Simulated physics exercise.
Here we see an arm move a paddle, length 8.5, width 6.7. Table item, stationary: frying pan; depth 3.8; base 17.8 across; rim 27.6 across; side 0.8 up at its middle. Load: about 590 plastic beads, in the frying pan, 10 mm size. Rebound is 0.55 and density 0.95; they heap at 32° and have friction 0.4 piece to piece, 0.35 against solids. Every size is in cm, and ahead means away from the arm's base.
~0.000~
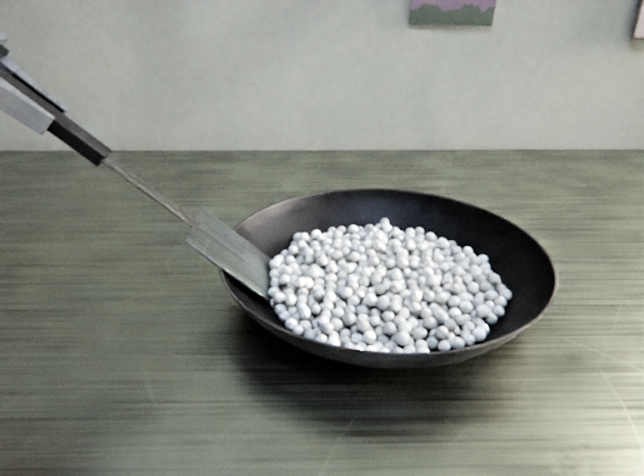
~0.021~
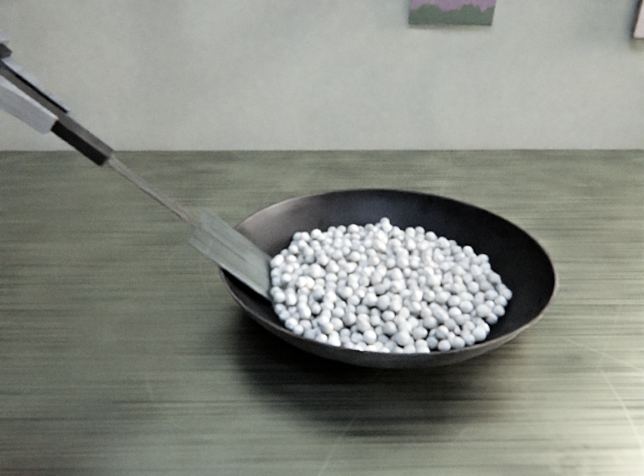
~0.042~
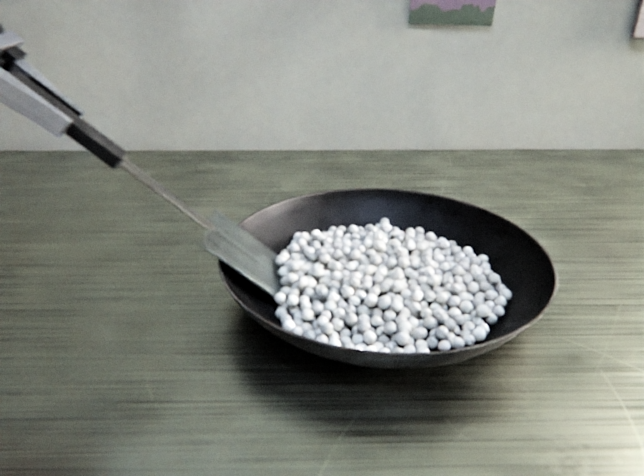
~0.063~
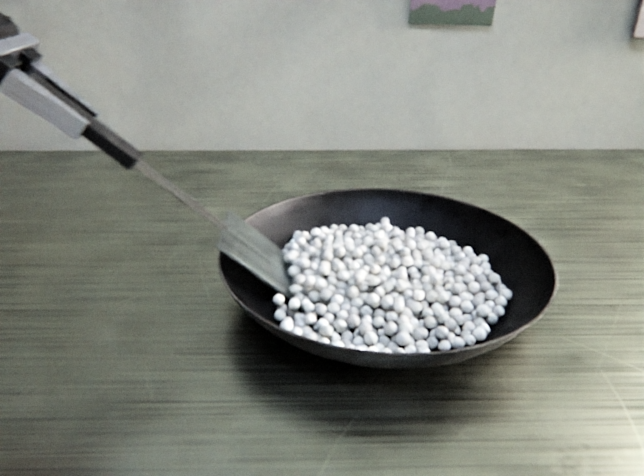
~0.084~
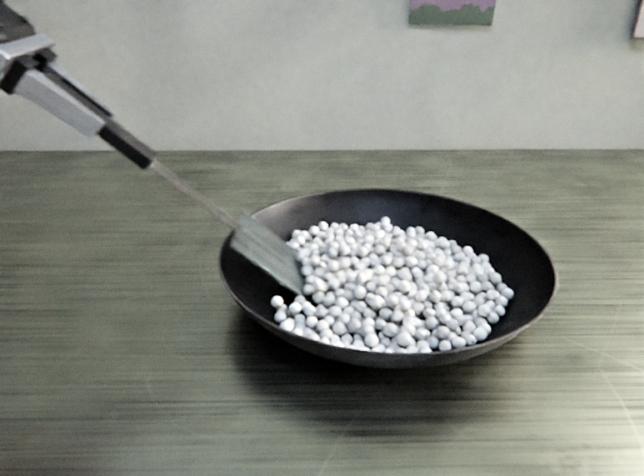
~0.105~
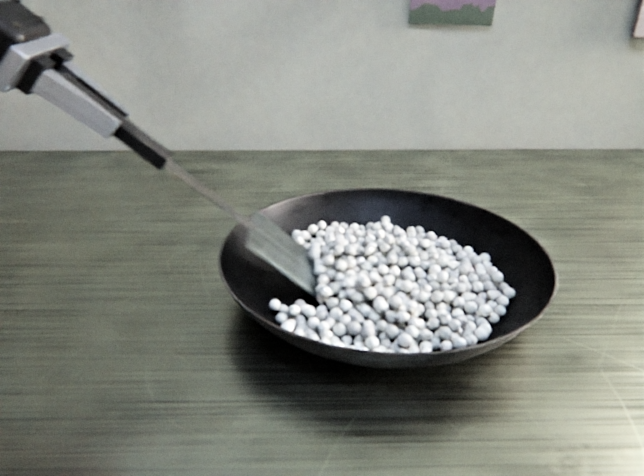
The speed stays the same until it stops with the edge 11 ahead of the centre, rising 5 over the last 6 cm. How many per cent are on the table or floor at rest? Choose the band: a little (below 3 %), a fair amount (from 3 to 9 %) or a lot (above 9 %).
It is a fair amount, from 3 to 9 %.
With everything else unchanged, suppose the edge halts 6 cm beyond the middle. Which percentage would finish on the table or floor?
Changed stop: Approx. 0 %.
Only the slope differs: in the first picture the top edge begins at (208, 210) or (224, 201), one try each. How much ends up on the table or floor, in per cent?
About 5% and 5%.
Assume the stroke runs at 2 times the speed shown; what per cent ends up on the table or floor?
15 %.
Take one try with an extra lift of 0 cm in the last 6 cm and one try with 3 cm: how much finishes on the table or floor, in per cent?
First try around 10 percent, second try around 10 percent.
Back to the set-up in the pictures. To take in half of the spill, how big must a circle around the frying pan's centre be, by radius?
Looks like roughly 32 centimetres to me.
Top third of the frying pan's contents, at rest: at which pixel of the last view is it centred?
Close to pixel (475, 268).
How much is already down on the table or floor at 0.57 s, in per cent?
Some 6 per cent of the load.
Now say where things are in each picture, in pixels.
In the first picture, the paddle top edge at (193, 223), sloping 42°; upper third of the load around (378, 274), from x 275 to 505, top at y 220; 592 in the frying pan.
In the second picture, the paddle top edge at (196, 224), sloping 42°; upper third of the load around (374, 274), from x 275 to 505, top at y 220.
In the third picture, the paddle top edge at (209, 226), sloping 42°; upper third of the load around (373, 273), from x 280 to 505, top at y 220.
In the fourth picture, the paddle top edge at (223, 227), sloping 42°; upper third of the load around (374, 271), from x 280 to 505, top at y 220.
In the fifth picture, the paddle top edge at (237, 227), sloping 42°; upper third of the load around (379, 271), from x 275 to 505, top at y 220.
In the sixth picture, the paddle top edge at (251, 227), sloping 42°; upper third of the load around (382, 272), from x 275 to 510, top at y 220; 592 in the frying pan.
After 0.21 s, sloping 42°, highest piece 4 above the table; 592 in the frying pan.
After 0.32 s, sloping 42°, highest piece 5 above the table; 592 in the frying pan.
After 0.57 s, sloping 42°, highest piece 4 above the table; 556 in the frying pan, 36 on the table or floor.
After 1.62 s, sloping 42°, highest piece 4 above the table; 556 in the frying pan, 36 on the table or floor.
In the end, 556 in the frying pan, 36 on the table or floor. That is 6 % on the table or floor.
